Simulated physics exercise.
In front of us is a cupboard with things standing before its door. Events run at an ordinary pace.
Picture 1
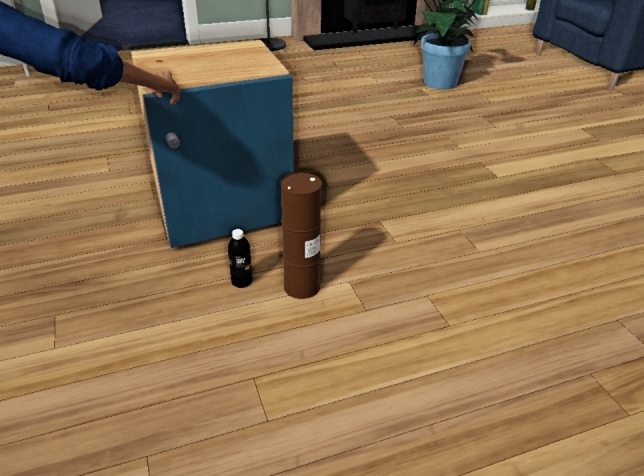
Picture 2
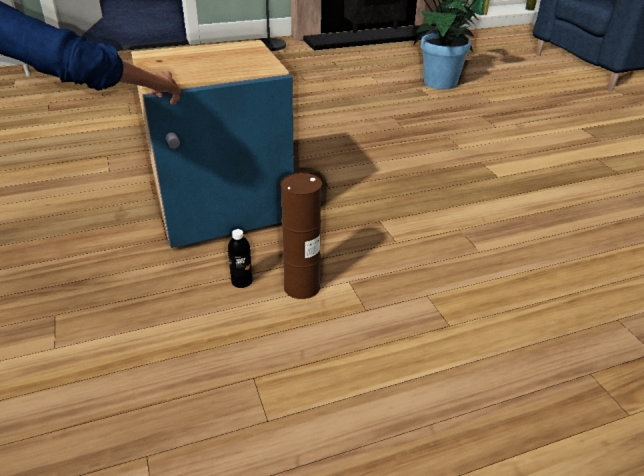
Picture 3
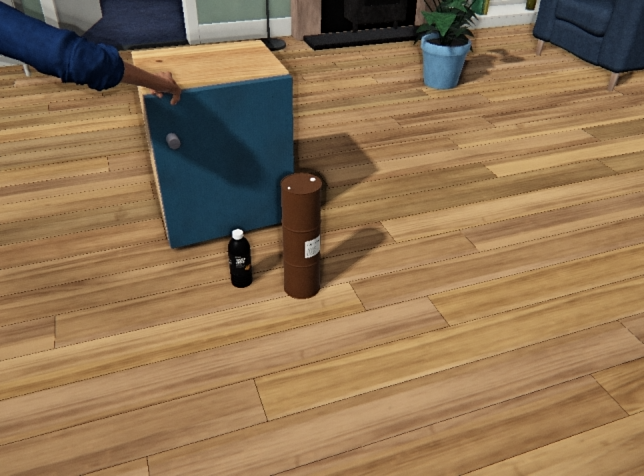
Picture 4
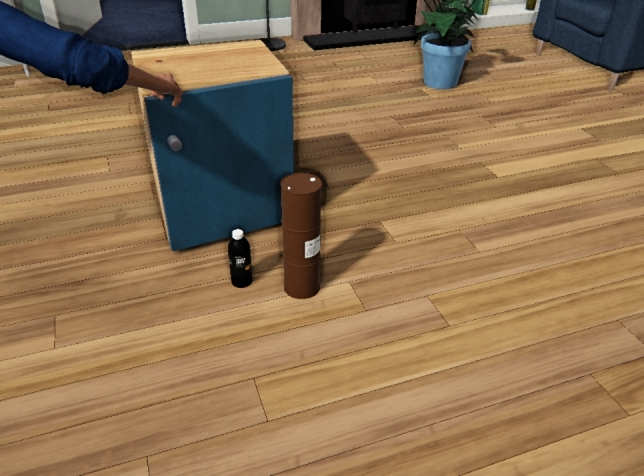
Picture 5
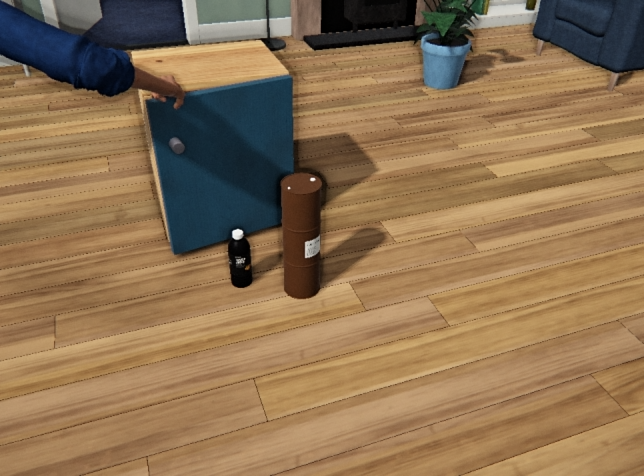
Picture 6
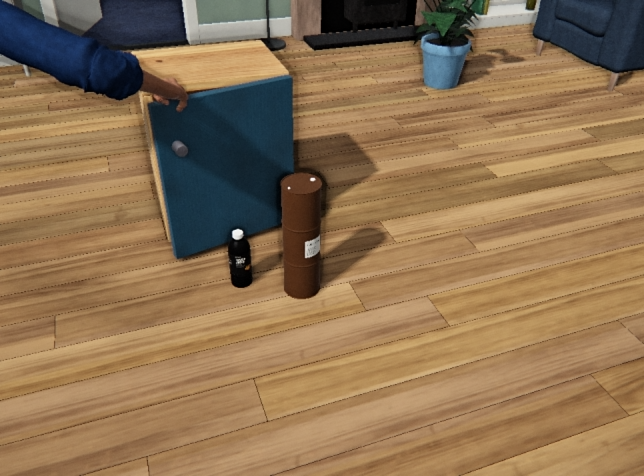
A blue cupboard door, with a blue-sleeved arm reaching from the left and its hand at the top edge, stays almost still, then swings slightly outward from its left side. The view looks down from a fixed spot onto a living room's wooden floor, with a potted plant and dark blue armchair behind. A small black bottle and a taller brown canister stand motionless before the pale wooden cupboard.
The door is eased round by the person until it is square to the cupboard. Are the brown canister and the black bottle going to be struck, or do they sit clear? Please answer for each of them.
I'd say the brown canister will be struck, the black bottle will be struck.
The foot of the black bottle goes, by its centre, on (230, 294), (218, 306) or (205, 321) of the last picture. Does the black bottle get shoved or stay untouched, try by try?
Well, the black bottle gets pushed, then goes undisturbed, and finally goes undisturbed.
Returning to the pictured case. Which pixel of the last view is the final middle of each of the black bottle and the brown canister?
Taking them in turn, it's (347, 270) followed by (364, 230).
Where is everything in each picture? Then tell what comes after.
The first picture shows door 4° open; brown canister (302, 239); black bottle (240, 258); door (230, 168).
The second picture shows door 4° open; black bottle (240, 258); door (230, 168).
The third picture shows door 5° open; brown canister (302, 239); door (230, 168).
The fourth picture shows door 7° open; black bottle (240, 258); door (231, 169).
The fifth picture shows door 9° open; brown canister (302, 239); door (232, 170).
The sixth picture shows door 13° open; brown canister (302, 239); black bottle (240, 258); door (234, 172).
Then, 1.54 s after the last picture, door 65° open; brown canister moved a little near (318, 238); black bottle moved well along near (290, 271).
At rest, the brown canister gets shoved, near (364, 230); the black bottle gets shoved, near (347, 270).
